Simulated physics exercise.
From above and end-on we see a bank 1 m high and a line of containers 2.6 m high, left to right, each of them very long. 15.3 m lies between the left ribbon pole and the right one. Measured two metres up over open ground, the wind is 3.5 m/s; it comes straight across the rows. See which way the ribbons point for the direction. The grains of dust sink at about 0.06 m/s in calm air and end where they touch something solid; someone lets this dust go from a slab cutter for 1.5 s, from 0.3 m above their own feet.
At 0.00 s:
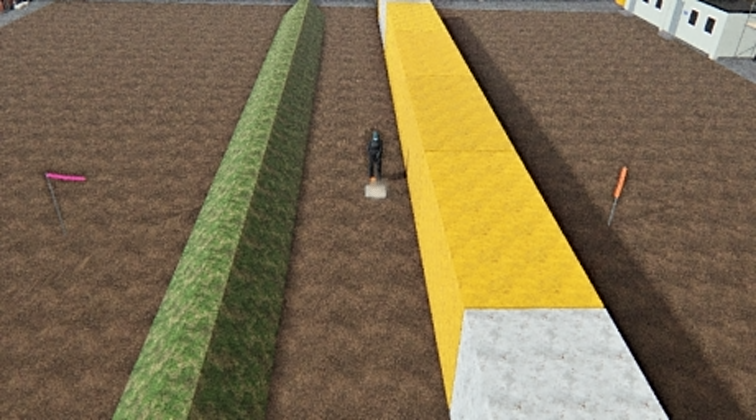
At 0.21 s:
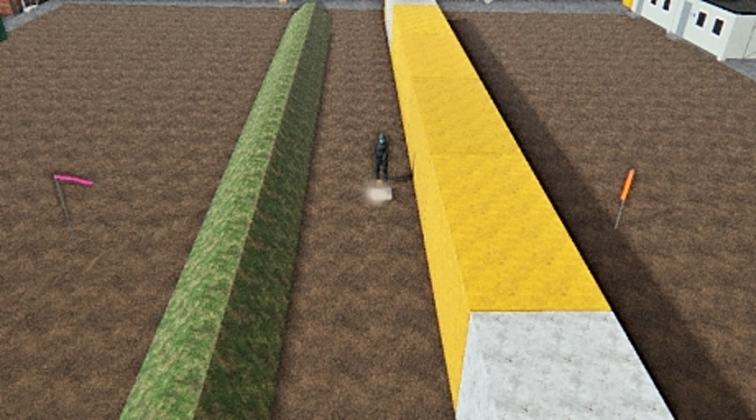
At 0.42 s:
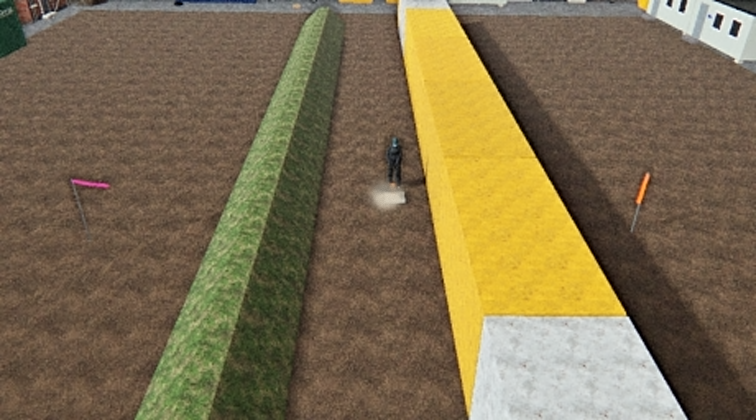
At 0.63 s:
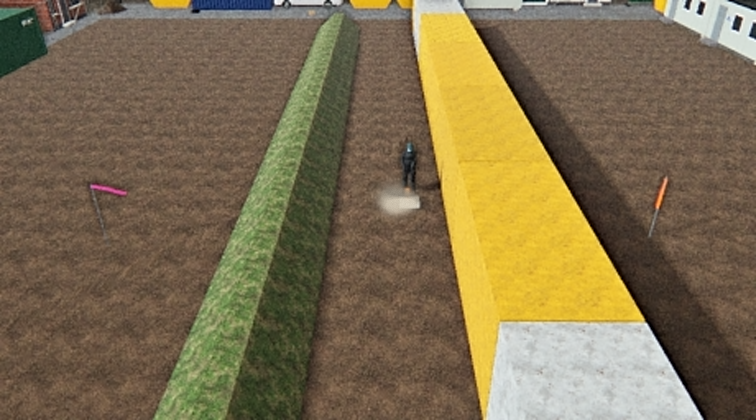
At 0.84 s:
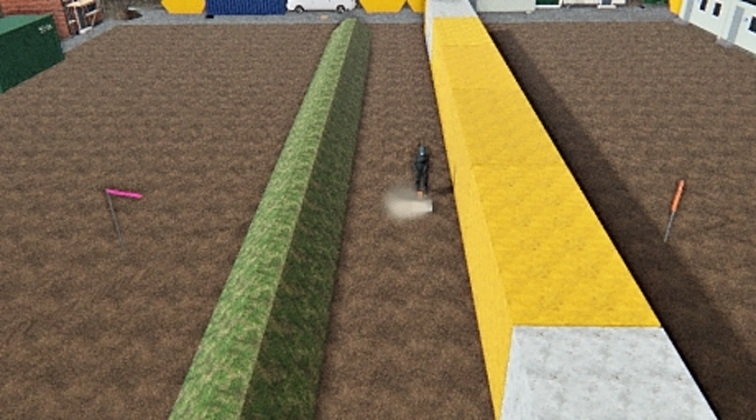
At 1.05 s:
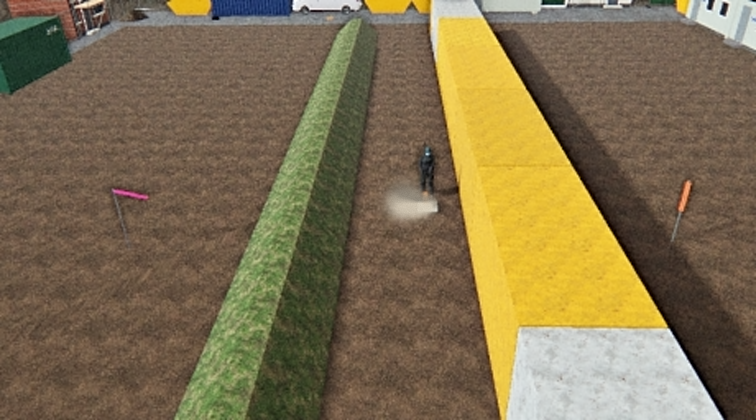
Pale dust spreading leftward near the ground from a dark-clad figure's cutter, between a grassy bank and a long yellow-and-white row.
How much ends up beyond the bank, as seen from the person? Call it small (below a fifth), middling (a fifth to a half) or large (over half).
Small.
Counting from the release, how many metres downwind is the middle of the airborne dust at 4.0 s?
Estimate: Near 1.5 m.
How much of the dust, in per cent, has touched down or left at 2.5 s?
I'd put it close to 10 %.
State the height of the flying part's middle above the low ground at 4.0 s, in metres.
About 1.0 m high.
After 2.5 s, 0 % is beyond the bank; 10 % has touched down or left; the middle of what still flies is 0.6 m above the low ground, near (391, 195).
After 4.0 s, 0 % is beyond the bank; 15 % has touched down or left; the middle of what still flies is 1.0 m above the low ground, near (385, 183).
After 8.0 s, 0 % is beyond the bank; 34 % has touched down or left; the middle of what still flies is 1.1 m above the low ground, near (421, 180).
After 20.0 s, 0 % is beyond the bank; 75 % has touched down or left.
After 45.0 s, 0 % is beyond the bank; 98 % has touched down or left.
